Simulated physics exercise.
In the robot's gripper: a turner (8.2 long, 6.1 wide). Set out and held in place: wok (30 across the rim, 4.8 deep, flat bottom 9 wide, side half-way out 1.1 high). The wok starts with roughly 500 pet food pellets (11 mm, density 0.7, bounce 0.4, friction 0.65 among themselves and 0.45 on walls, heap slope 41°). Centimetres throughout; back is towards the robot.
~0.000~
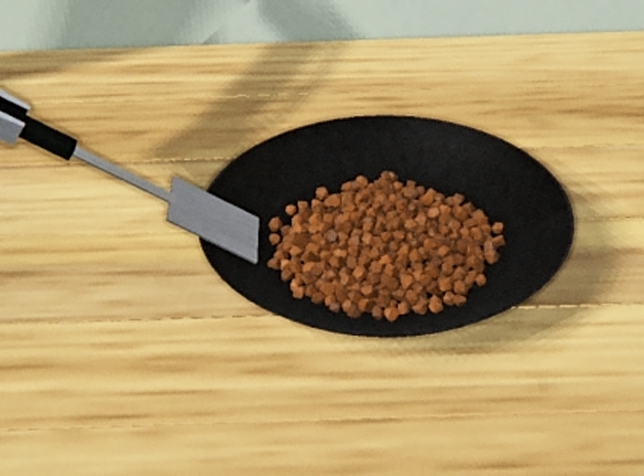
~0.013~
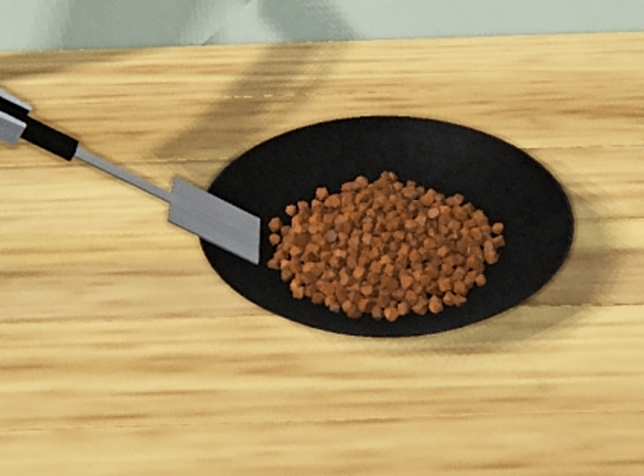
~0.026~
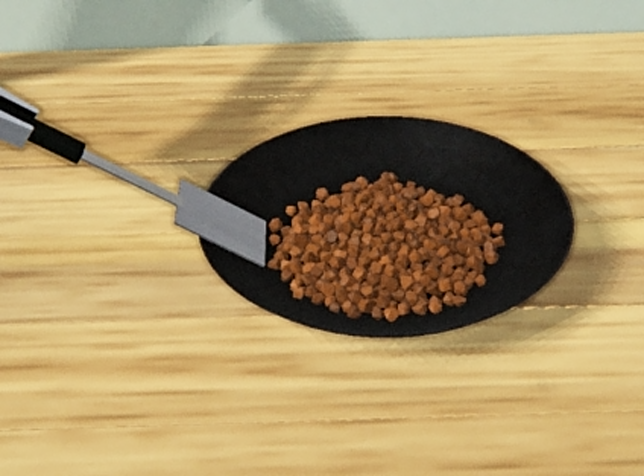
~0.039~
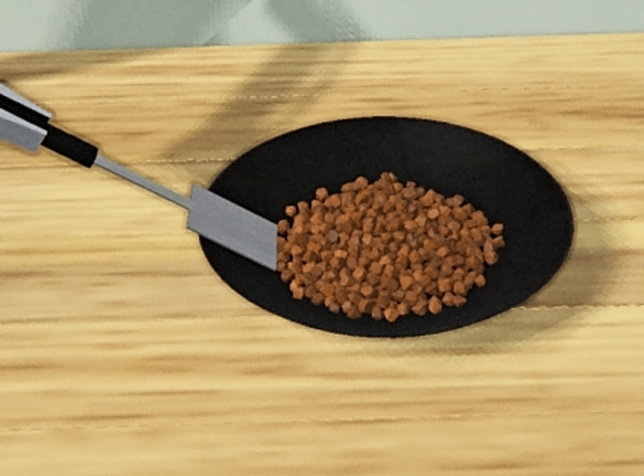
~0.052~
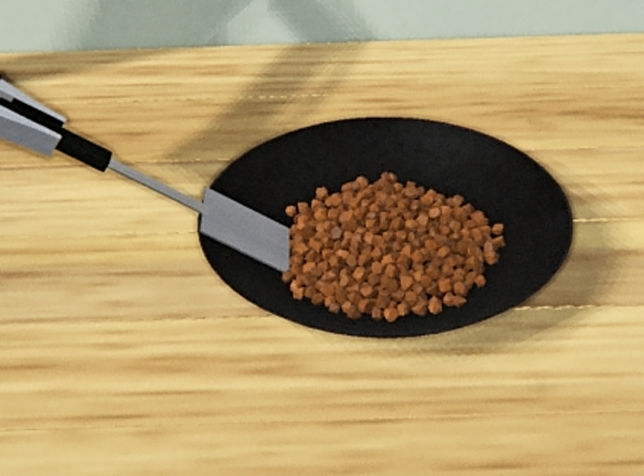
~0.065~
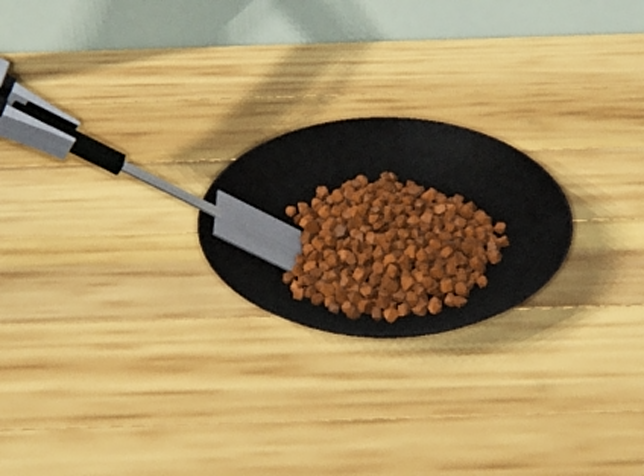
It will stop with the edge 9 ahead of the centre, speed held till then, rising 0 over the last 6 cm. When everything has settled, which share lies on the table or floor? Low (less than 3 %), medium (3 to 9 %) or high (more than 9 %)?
Share on the table or floor: High (more than 9 %).
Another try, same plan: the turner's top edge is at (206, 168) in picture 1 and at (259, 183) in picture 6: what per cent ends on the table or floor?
About 20 per cent.
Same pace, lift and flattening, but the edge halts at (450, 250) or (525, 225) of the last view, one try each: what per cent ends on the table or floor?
Some 0 and 25 per cent.
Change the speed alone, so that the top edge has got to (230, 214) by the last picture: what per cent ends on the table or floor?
About 10 per cent.
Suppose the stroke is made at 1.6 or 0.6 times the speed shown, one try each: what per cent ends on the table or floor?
About 20 and 10 per cent.
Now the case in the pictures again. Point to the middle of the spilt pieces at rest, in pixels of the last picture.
Near (626, 244).
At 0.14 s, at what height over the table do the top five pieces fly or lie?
Some 4 cm.
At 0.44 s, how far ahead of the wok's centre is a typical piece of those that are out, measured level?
Some 20 cm.
By 0.14 s, sloping 34°, highest piece 5 above the table; 499 in the wok.
By 0.21 s, sloping 34°, highest piece 6 above the table; 498 in the wok, 1 on the blade or in flight.
By 0.44 s, sloping 34°, highest piece 6 above the table; 432 in the wok, 67 on the table or floor.
By 1.49 s, sloping 34°, highest piece 6 above the table; 432 in the wok, 67 on the table or floor.
Final count, 432 in the wok, 67 on the table or floor. That is 13 % on the table or floor.
